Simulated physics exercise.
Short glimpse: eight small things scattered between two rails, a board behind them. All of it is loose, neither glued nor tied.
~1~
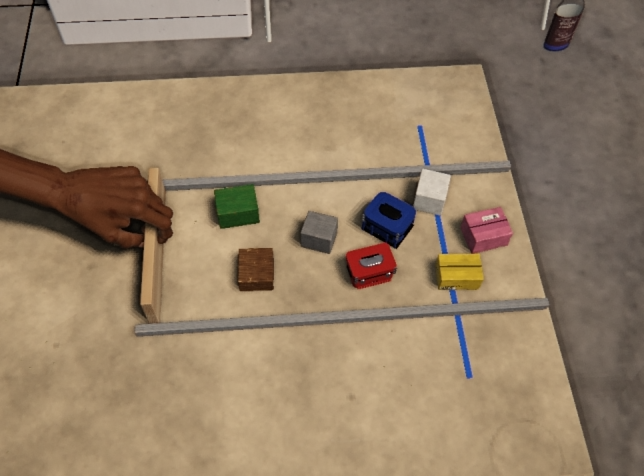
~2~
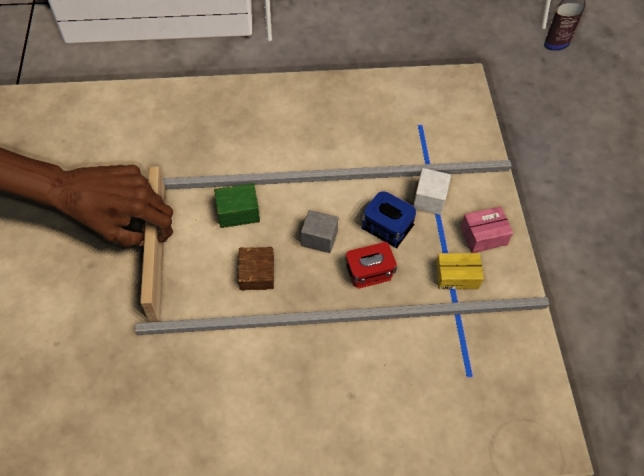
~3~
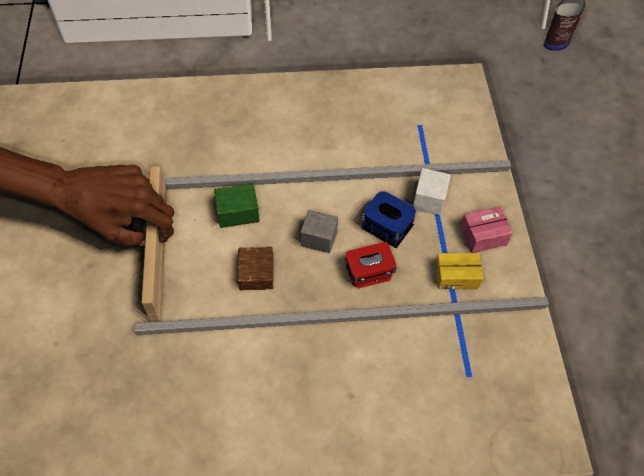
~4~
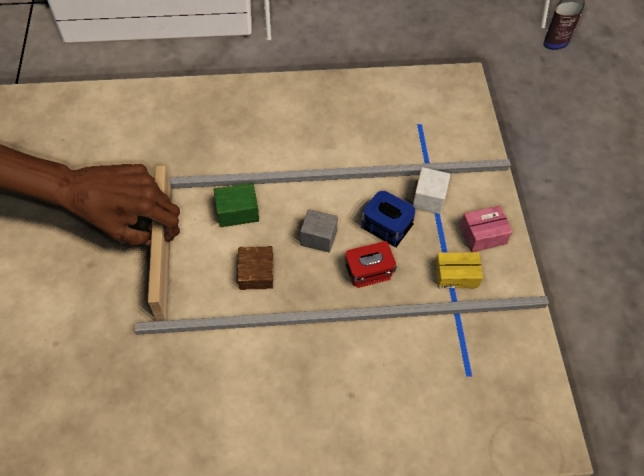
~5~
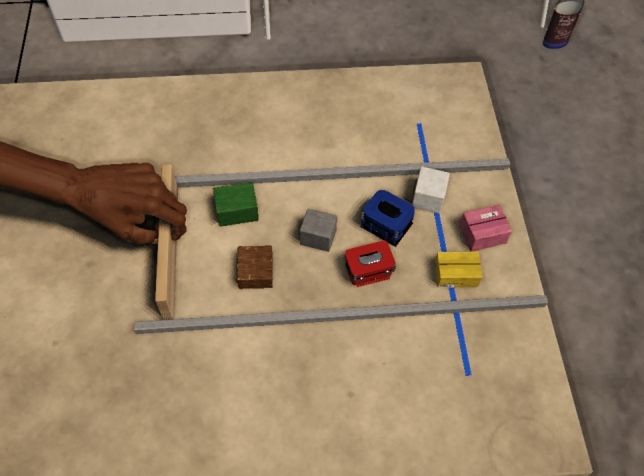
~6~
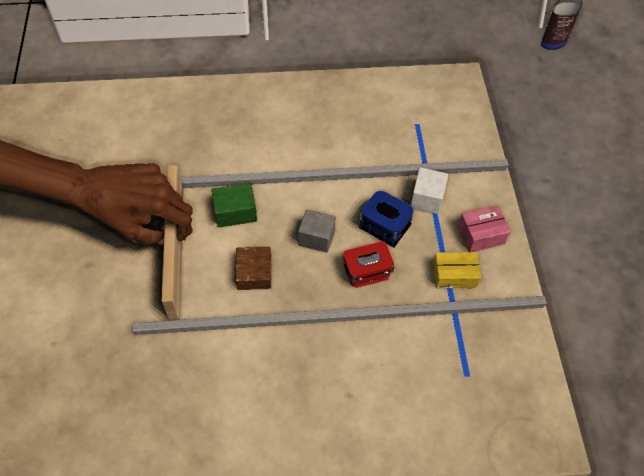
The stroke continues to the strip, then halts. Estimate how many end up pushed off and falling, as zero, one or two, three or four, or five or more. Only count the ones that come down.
One to two lost.
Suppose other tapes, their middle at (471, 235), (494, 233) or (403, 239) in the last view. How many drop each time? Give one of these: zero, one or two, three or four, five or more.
So, taking them in turn, I'd give just one or two; more than four; not one.
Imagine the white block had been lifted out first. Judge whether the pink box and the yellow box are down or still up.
The pink box ends up below while the yellow box ends up below.
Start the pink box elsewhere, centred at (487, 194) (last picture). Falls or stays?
Then it falls.
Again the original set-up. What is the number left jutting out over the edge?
0, I think.
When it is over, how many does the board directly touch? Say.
That number would be 3.
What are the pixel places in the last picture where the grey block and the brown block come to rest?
(454, 219) and (462, 256).
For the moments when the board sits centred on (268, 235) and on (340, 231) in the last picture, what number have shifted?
First 2 and then 5.
A little later, none off yet; pink box at rest near (484, 229); yellow box at rest near (456, 270); white block at rest near (429, 191).
Next, none off yet; pink box shifted a little near (497, 232); yellow box shifted about its own width near (500, 268); white block shifted a little near (443, 187).
When it is over, the number that fall off is one or two; down, yellow box and pink box.
